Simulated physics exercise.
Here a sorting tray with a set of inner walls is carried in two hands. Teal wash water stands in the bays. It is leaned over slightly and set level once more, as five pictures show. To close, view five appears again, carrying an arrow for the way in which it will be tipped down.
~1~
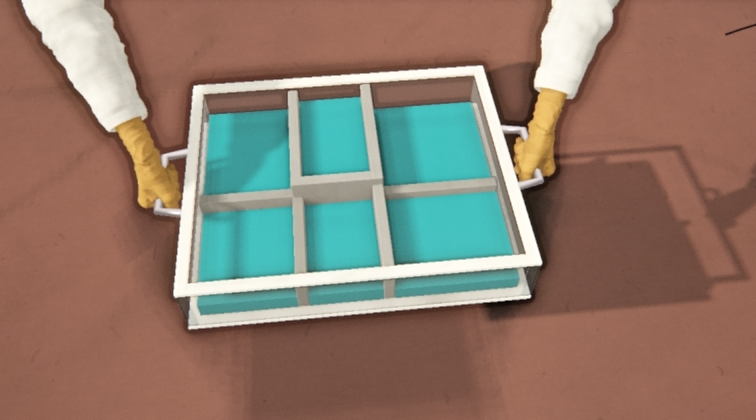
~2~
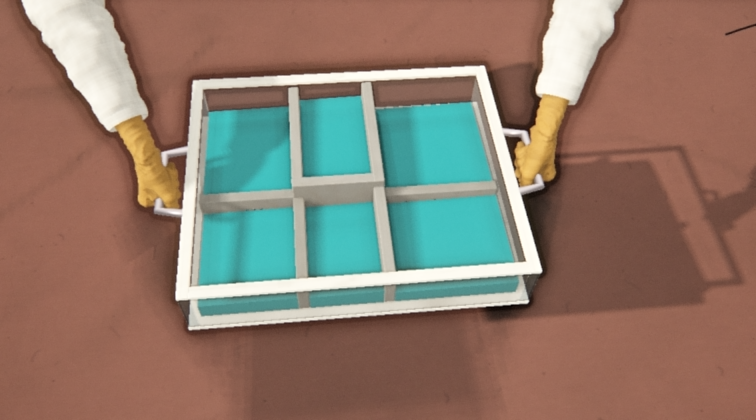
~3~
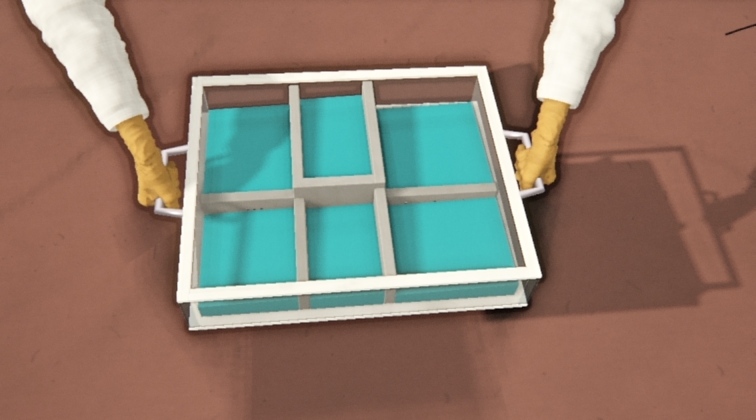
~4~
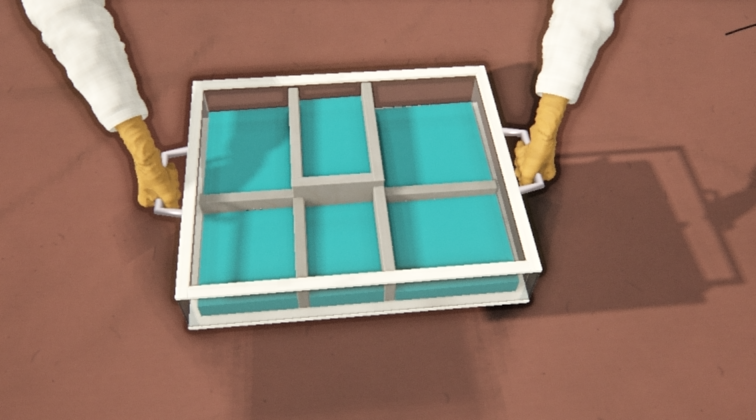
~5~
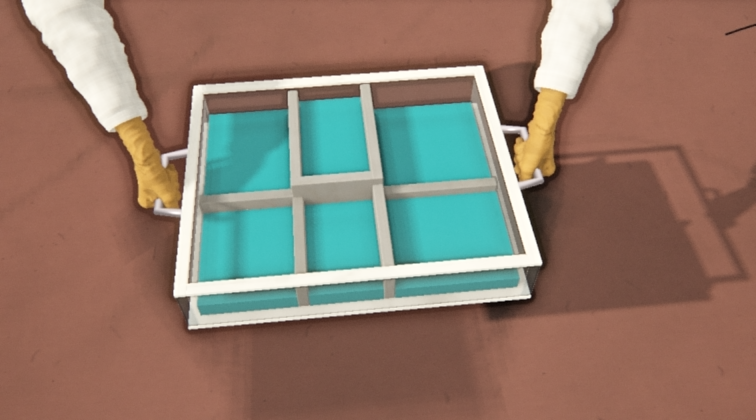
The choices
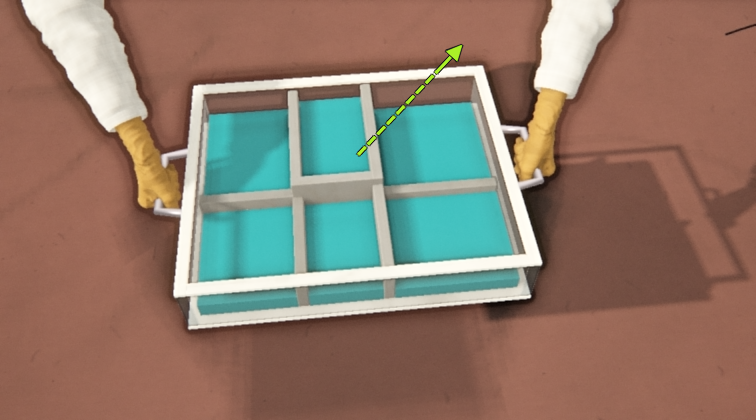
A plain reddish-brown surface fills the view, seen from above at a slant. Two hands in mustard-yellow gloves, with white sleeves, grip the side handles of a white-rimmed tray whose grey inner walls part teal water into six bays, its shadow lying to the right. The hands dip the tray very slightly toward the front right, then ease it back level, while the camera stays still.
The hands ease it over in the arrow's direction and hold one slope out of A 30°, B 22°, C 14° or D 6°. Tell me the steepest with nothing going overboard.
Go for C.
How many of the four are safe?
Two of them.
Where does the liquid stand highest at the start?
It is the back middle one.
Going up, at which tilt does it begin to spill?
It is B.
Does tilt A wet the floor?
Yes, it does.
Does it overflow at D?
No, not at all.
The arrow ends at (458, 49).
With A, about 43 % goes over the rim.
With B, about 5 % goes over the rim.
With C, nothing spills; the back middle bay holds the most.
With D, nothing spills; the back middle bay holds the most.
